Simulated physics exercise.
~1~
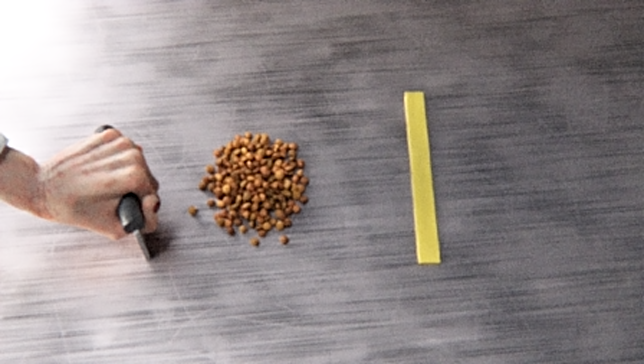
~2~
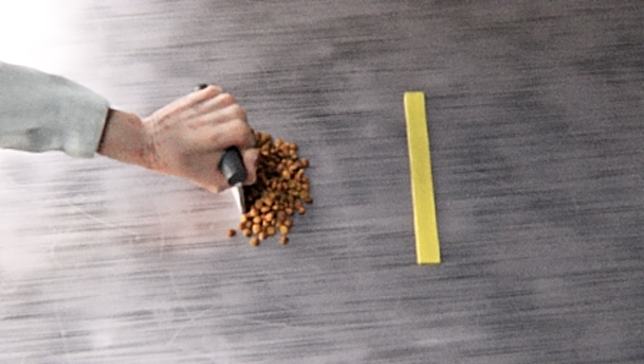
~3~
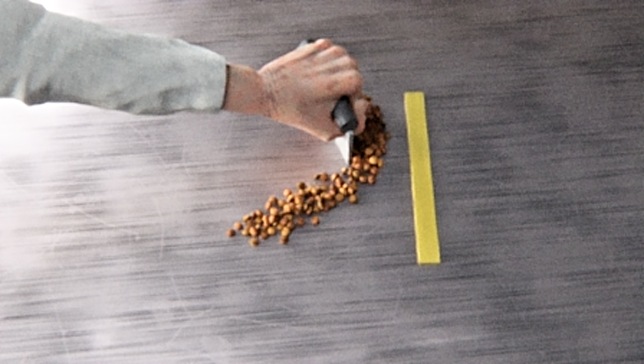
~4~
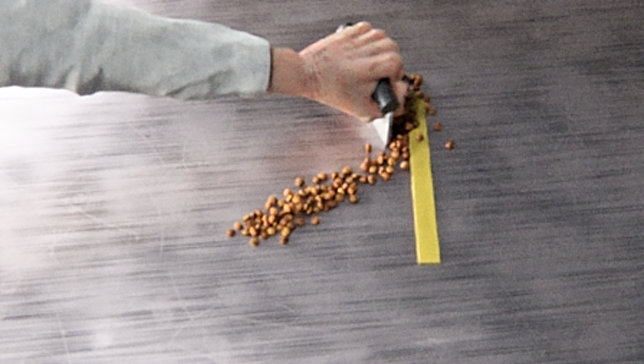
A hand holding a scraper with a dark handle pushed into a pile of brown kibble and swept it right and upward, leaving a slanting trail, until a few bits reached the top of the yellow strip and most lay short of it.
